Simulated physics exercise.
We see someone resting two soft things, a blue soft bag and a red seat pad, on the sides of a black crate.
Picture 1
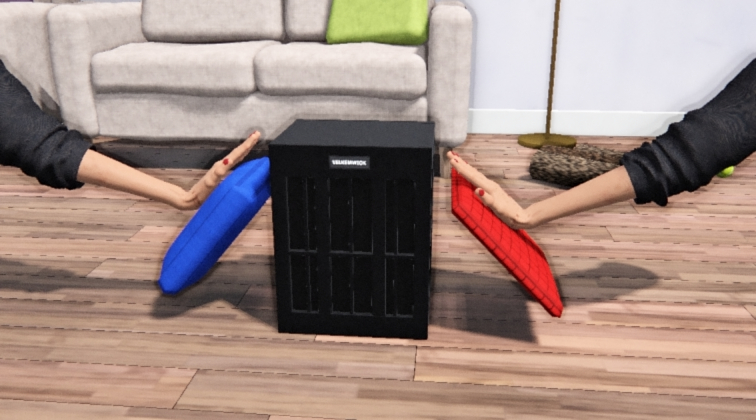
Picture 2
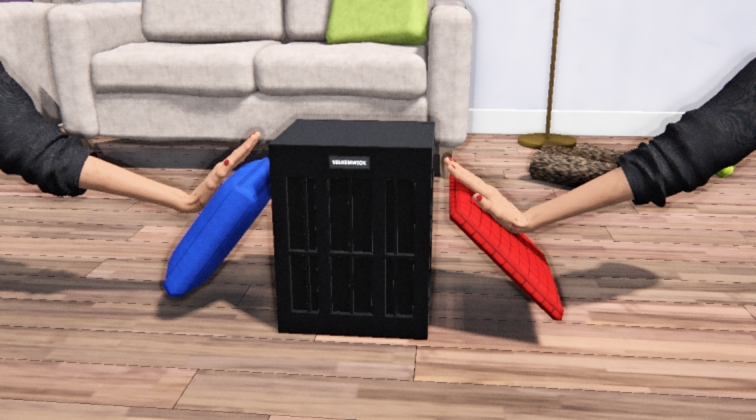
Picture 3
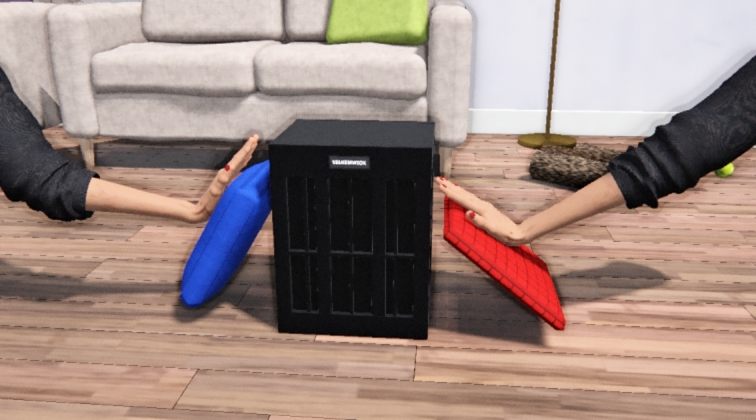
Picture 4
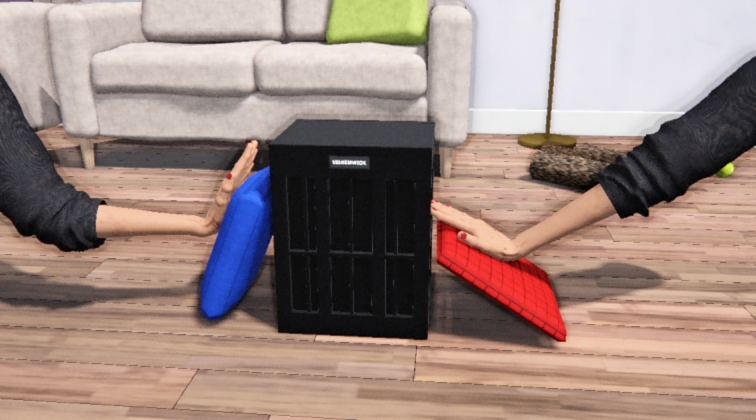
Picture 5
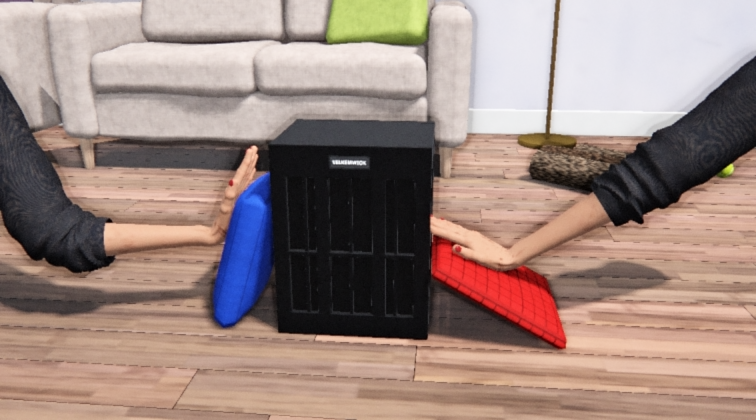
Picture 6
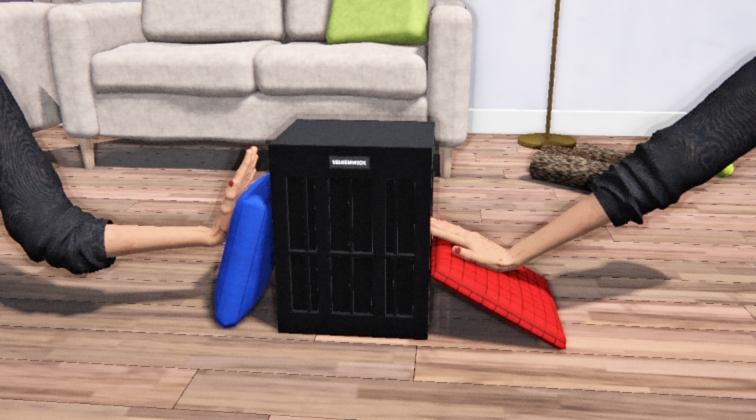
The clip shows two hands pressing a blue soft bag and a red pad against opposite sides of a black crate; the bag swings nearly upright on the left while the pad lowers to a shallow slant on the right.
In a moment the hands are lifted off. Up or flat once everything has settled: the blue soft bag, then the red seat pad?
Once settled - blue soft bag: Up; red seat pad: Flat.
Then, 0.20 s after the last picture, soft bag leaning near (256, 245); seat pad slipping down near (501, 296).
Then, 0.36 s after the last picture, soft bag leaning near (256, 245); seat pad flat on the floor near (503, 306).
At rest, soft bag leaning near (256, 245); seat pad flat on the floor near (503, 306). The blue soft bag keeps leaning and the red seat pad slumps to the floor.
